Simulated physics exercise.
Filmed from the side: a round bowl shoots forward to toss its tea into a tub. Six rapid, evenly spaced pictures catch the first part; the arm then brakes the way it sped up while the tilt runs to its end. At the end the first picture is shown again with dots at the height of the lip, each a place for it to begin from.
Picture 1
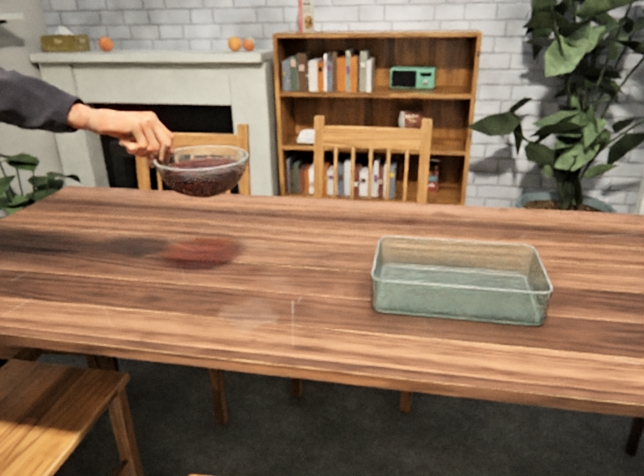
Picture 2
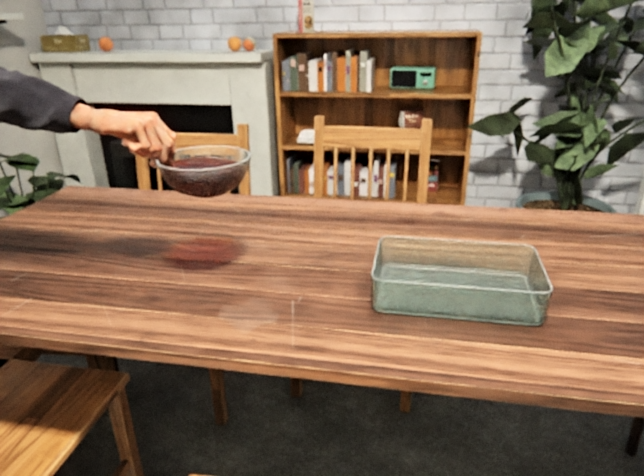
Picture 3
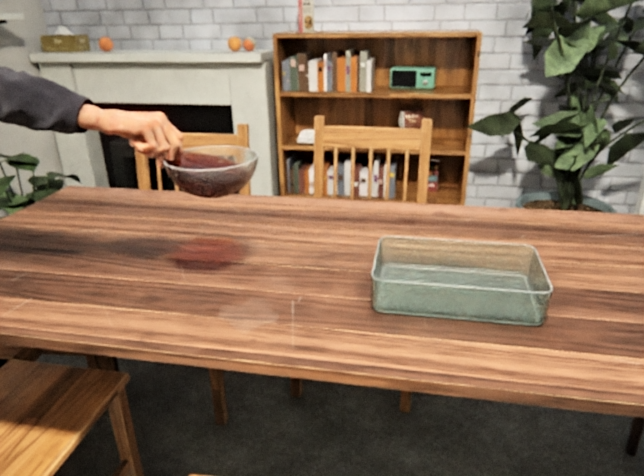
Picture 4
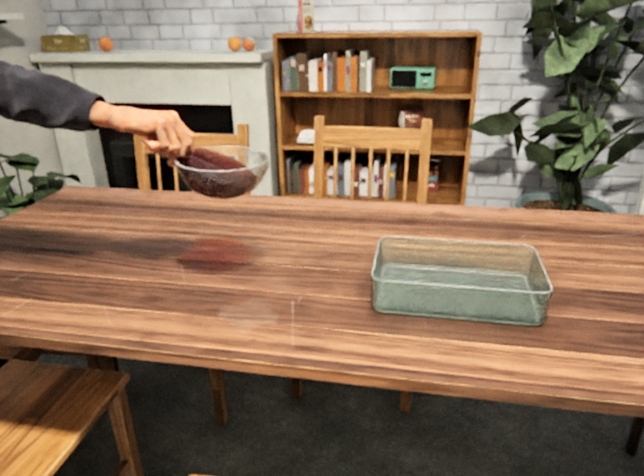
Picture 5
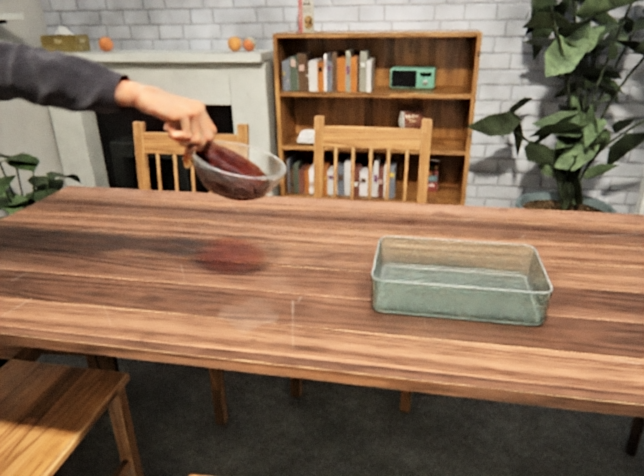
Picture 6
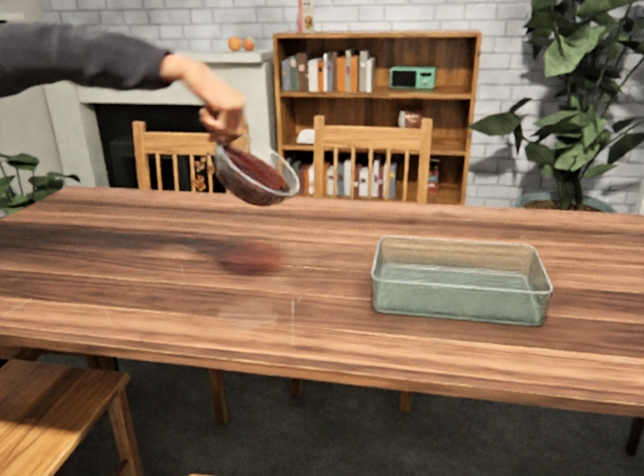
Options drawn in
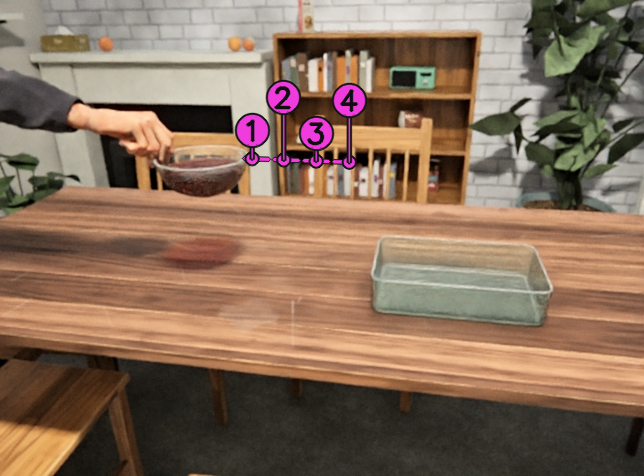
At first, a hand holds a round glass bowl of dark reddish tea nearly level above the left side of a wooden table, with a clear rectangular tub to the right. The hand carries the bowl rightward, slowly and then faster, and tilts it steeply toward the tub, which stays still.
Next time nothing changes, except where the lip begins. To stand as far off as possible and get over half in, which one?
Use spot 2.
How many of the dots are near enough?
Three.
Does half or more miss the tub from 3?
No, that is safe.
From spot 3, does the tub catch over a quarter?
Yes, it does.
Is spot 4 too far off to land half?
No.
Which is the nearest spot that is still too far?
1.
On the marked copy, 1 at (252, 158); 2 at (283, 159); 3 at (316, 161); 4 at (349, 162).
If 1 is chosen, about 18 % lands in the tub, 76 % falls short and 7 % goes beside or beyond.
If 2 is chosen, about 70 % lands in the tub, 14 % falls short and 15 % goes beside or beyond.
If 3 is chosen, about 73 % lands in the tub, 7 % falls short and 20 % goes beside or beyond.
If 4 is chosen, about 66 % lands in the tub, 6 % falls short and 28 % goes beside or beyond.
